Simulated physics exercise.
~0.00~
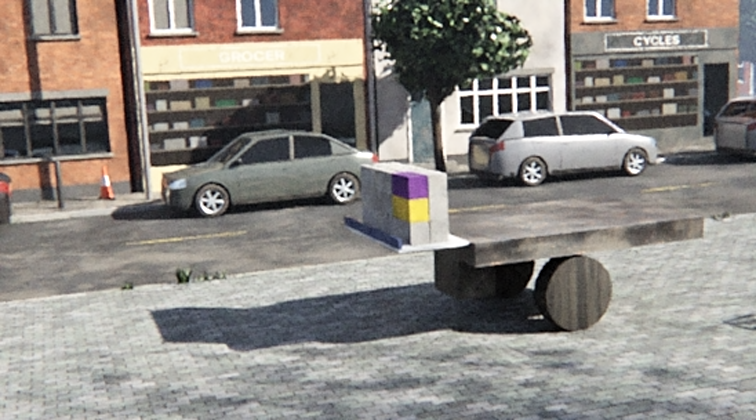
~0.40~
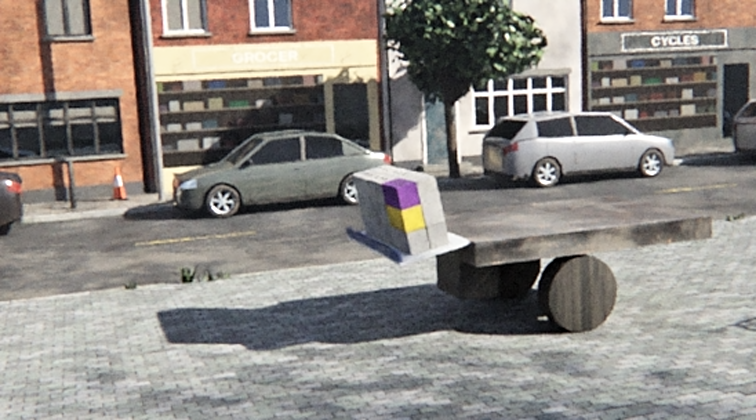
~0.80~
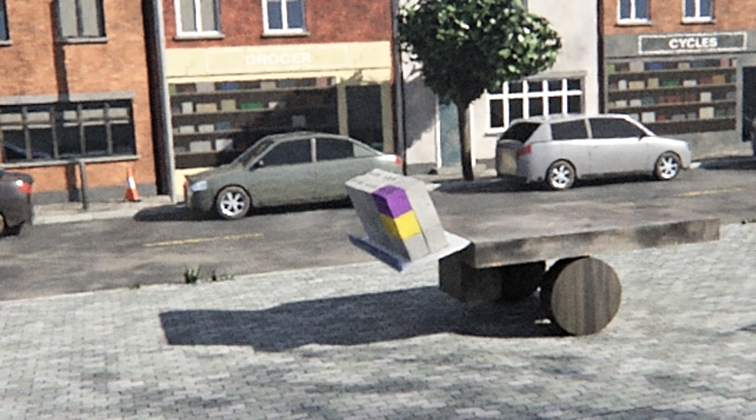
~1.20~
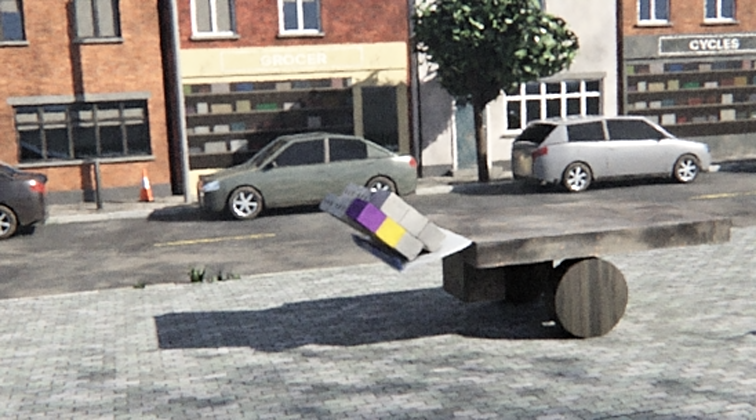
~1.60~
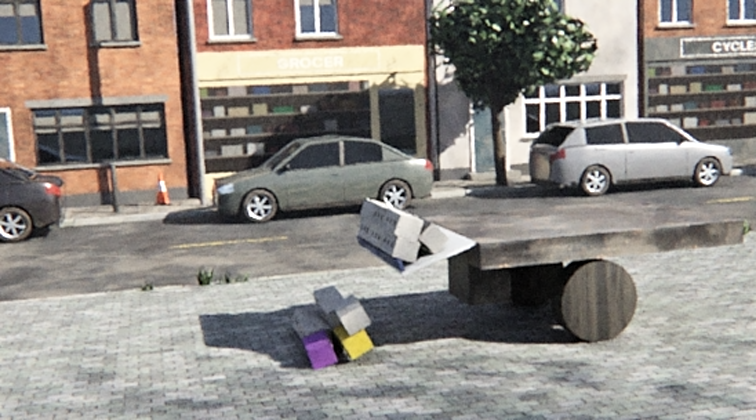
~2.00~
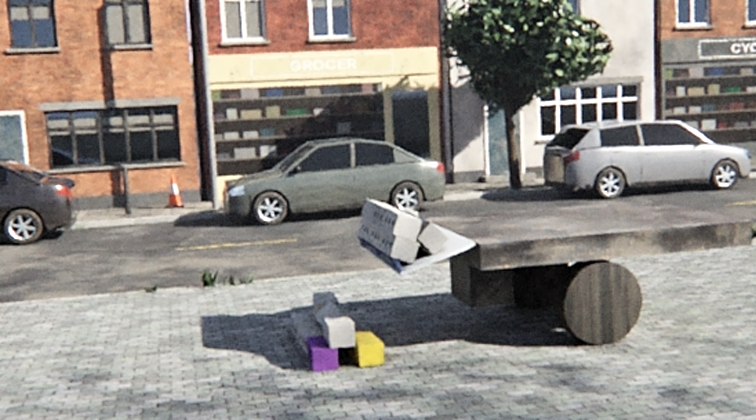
A flat-bed's rear flap droops and half the stacked concrete blocks topple onto the paving.
